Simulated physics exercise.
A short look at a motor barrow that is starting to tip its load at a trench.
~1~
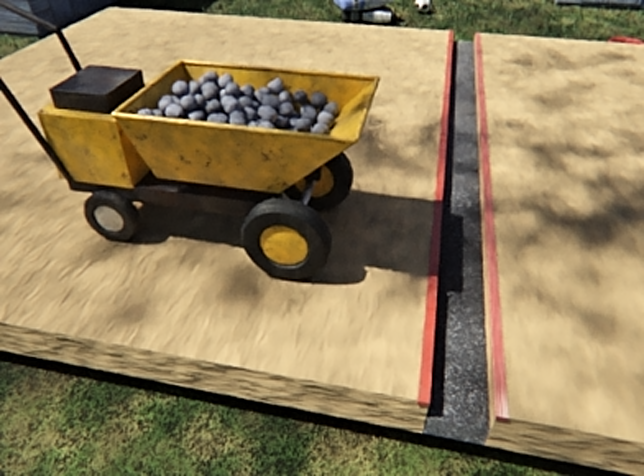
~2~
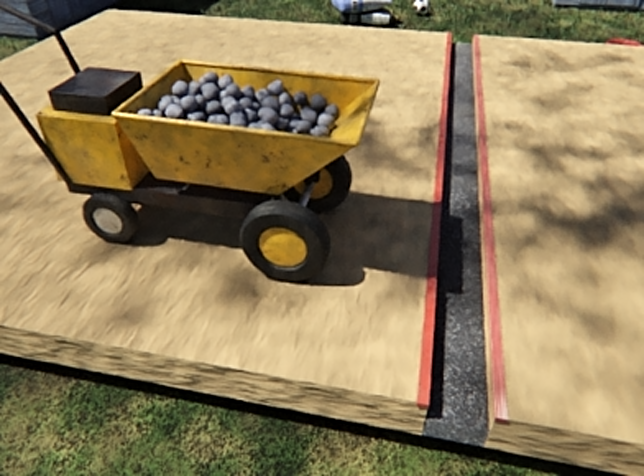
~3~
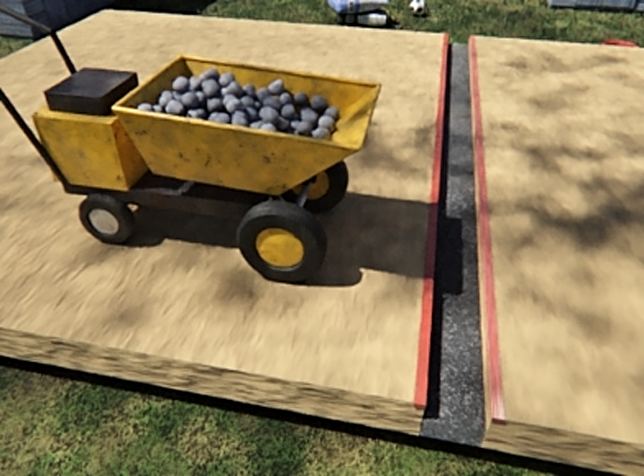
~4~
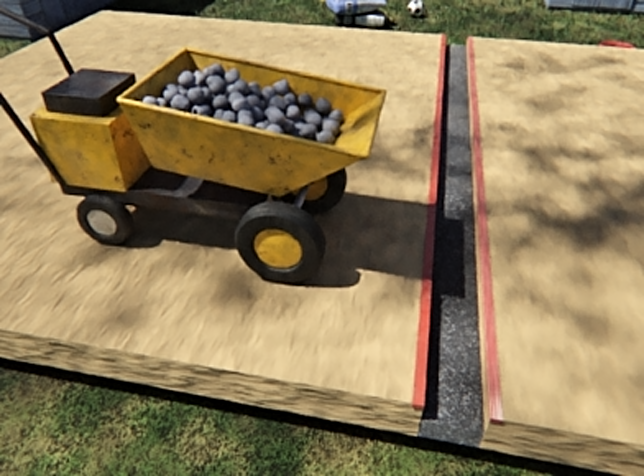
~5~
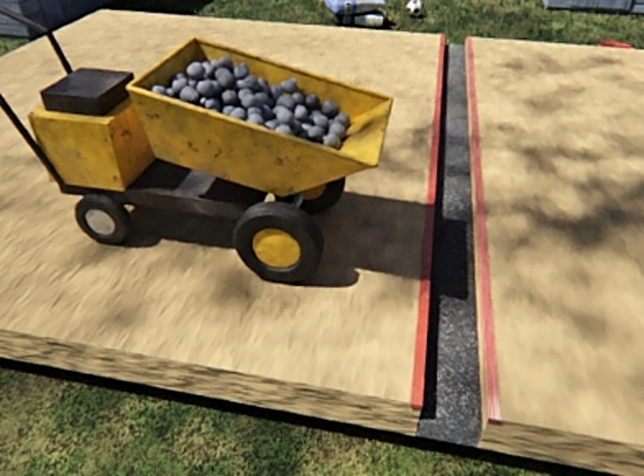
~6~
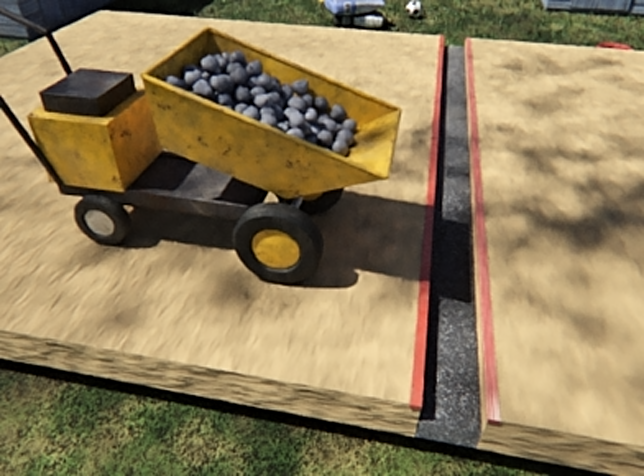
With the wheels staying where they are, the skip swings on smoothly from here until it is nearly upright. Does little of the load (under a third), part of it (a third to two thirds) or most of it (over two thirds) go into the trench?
Part of it goes into the trench.
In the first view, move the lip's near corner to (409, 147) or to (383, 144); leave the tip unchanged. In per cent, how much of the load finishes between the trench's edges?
Okay, so the first one ends at 20 % and the second at 40 %.
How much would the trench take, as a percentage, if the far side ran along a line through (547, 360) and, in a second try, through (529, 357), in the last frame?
Respectively, 70 % and 70 %.
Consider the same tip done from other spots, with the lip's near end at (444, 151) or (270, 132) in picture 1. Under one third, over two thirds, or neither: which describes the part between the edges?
Place one, less than a third; place two, under a third.
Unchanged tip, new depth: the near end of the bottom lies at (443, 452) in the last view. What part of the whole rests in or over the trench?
Around 80 per cent.
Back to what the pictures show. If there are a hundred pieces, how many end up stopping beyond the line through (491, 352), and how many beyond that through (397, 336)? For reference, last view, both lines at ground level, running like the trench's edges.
In order, some 10 % then some 70 %.
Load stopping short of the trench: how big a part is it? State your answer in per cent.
I'd put it at some 5 per cent of the load.
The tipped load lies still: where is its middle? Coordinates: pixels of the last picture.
The centre comes to rest close to (459, 264).
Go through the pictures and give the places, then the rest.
In the first picture, lip of the skip at (355, 141), level; top of the load at (217, 110), round cobbles; first edge of the trench at (429, 336); far edge at (498, 347), the trench under half as wide as the skip, and shallow for its width.
In the second picture, lip of the skip at (356, 144), level; top of the load at (217, 111).
In the third picture, lip of the skip at (359, 149), tipped barely; top of the load at (217, 108).
In the fourth picture, lip of the skip at (366, 156), tipped a little; top of the load at (204, 98).
In the fifth picture, lip of the skip at (375, 165), tipped a little; top of the load at (213, 91).
In the sixth picture, lip of the skip at (386, 177), tipped clearly; top of the load at (225, 86); first edge of the trench at (421, 339); far edge at (490, 351).
Soon after the last picture, skip tipped steeply; all in the skip.
A little later, skip tipped steeply; about two thirds in the skip; a stray few short of the trench; about a third in or heaped over the trench; a stray few beyond it; a stray few falling.
Later still, skip tipped right over; about a quarter in the skip; a small part short of the trench; about half in or heaped over the trench; a small part beyond it.
At rest, skip tipped right over; about a quarter in the skip; a small part short of the trench; about half in or heaped over the trench; a small part beyond it.
